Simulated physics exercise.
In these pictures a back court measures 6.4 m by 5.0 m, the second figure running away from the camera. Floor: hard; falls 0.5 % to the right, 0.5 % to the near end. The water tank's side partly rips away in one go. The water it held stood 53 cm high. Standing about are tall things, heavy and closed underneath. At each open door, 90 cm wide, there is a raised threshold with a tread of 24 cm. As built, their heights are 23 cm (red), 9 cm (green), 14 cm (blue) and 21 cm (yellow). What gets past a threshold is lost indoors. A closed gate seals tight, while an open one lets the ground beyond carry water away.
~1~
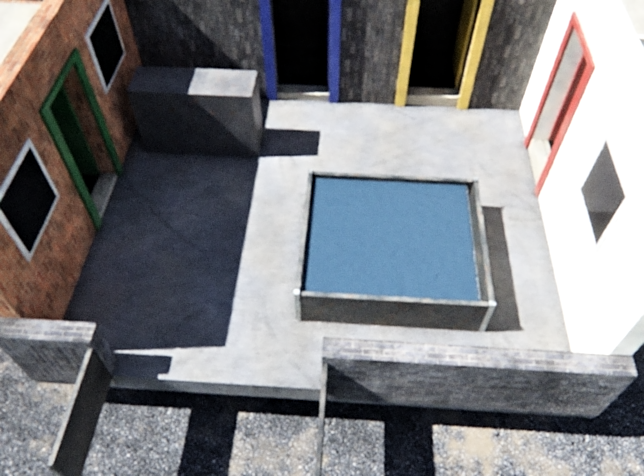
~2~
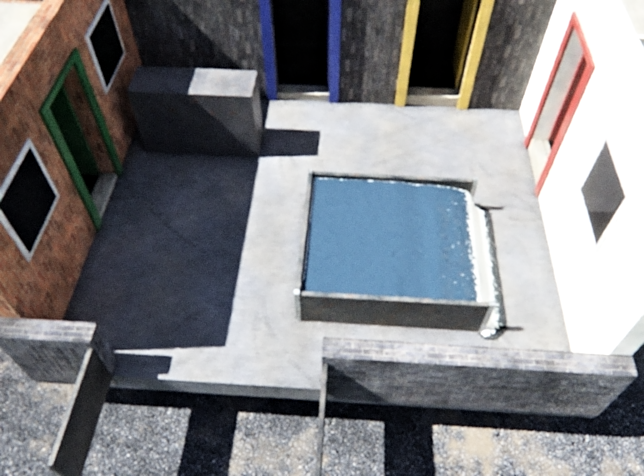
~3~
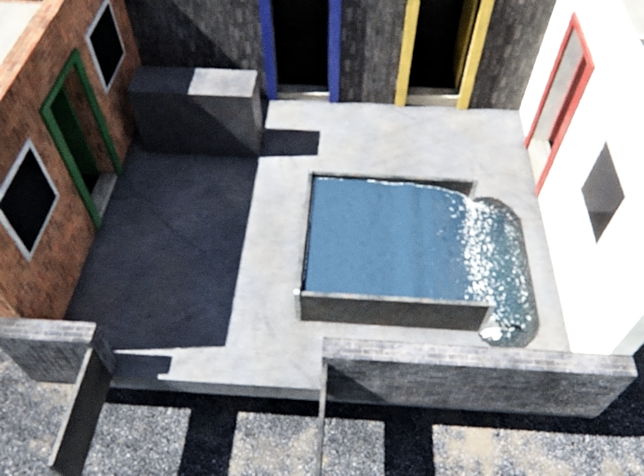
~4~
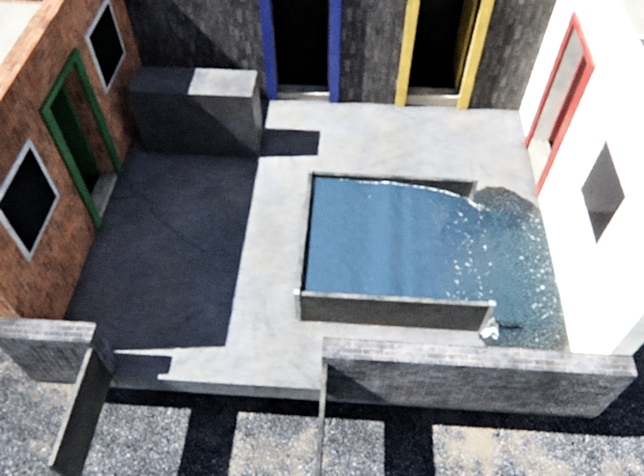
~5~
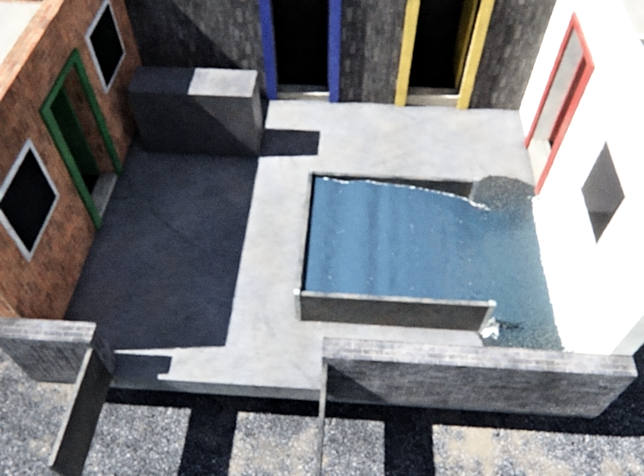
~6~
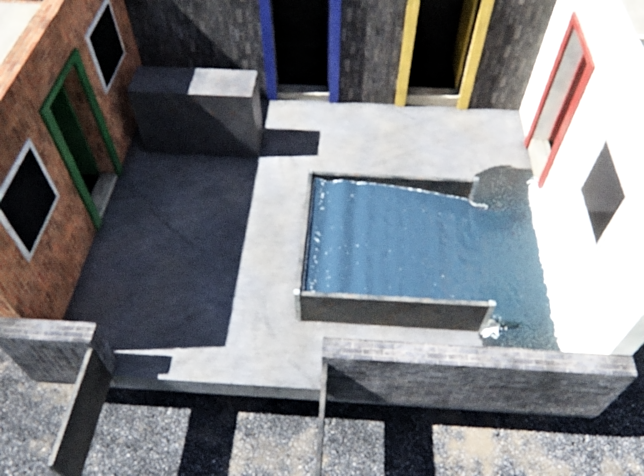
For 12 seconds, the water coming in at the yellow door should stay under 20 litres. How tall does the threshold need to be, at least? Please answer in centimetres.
Close to 13 cm is just enough.
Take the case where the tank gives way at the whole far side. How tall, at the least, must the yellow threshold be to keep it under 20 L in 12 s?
About 25 cm.
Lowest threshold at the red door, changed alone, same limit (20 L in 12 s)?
At the red door you'd want roughly 11.0 cm.
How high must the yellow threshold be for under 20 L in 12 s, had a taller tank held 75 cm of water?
About 20 cm.
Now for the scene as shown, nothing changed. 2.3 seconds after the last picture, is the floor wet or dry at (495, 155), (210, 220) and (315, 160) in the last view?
1: Awash; 2: Unwetted; 3: Unwetted.
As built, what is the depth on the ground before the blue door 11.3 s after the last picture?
Some 7.5 cm.
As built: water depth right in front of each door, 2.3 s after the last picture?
Depths in cm - red: 14, green: 0, blue: 2, yellow: 19.
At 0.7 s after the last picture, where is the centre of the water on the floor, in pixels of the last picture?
(442, 266) or so.
Then, 0.7 s after the last picture water covers 15 % of the floor, deepest (48 cm) near (573, 386); it has not reached the yellow door.
Then, 2.3 s after the last picture water covers 40 % of the floor, deepest (31 cm) near (557, 385); 19 cm at the yellow door, 0 litres in over its 21 cm threshold.
Then, 11.3 s after the last picture water covers 95 % of the floor, deepest (9 cm) near (296, 269); 6 cm at the yellow door, 0 litres in over its 21 cm threshold.
At the yellow door as built, the water peaked near 19 cm, 2.5 s after the last picture.
With a threshold of 11.5 cm, 29 litres would have come in within the 12 s; with 15.5 cm, 8 litres. So under 20 litres takes about 13 cm.
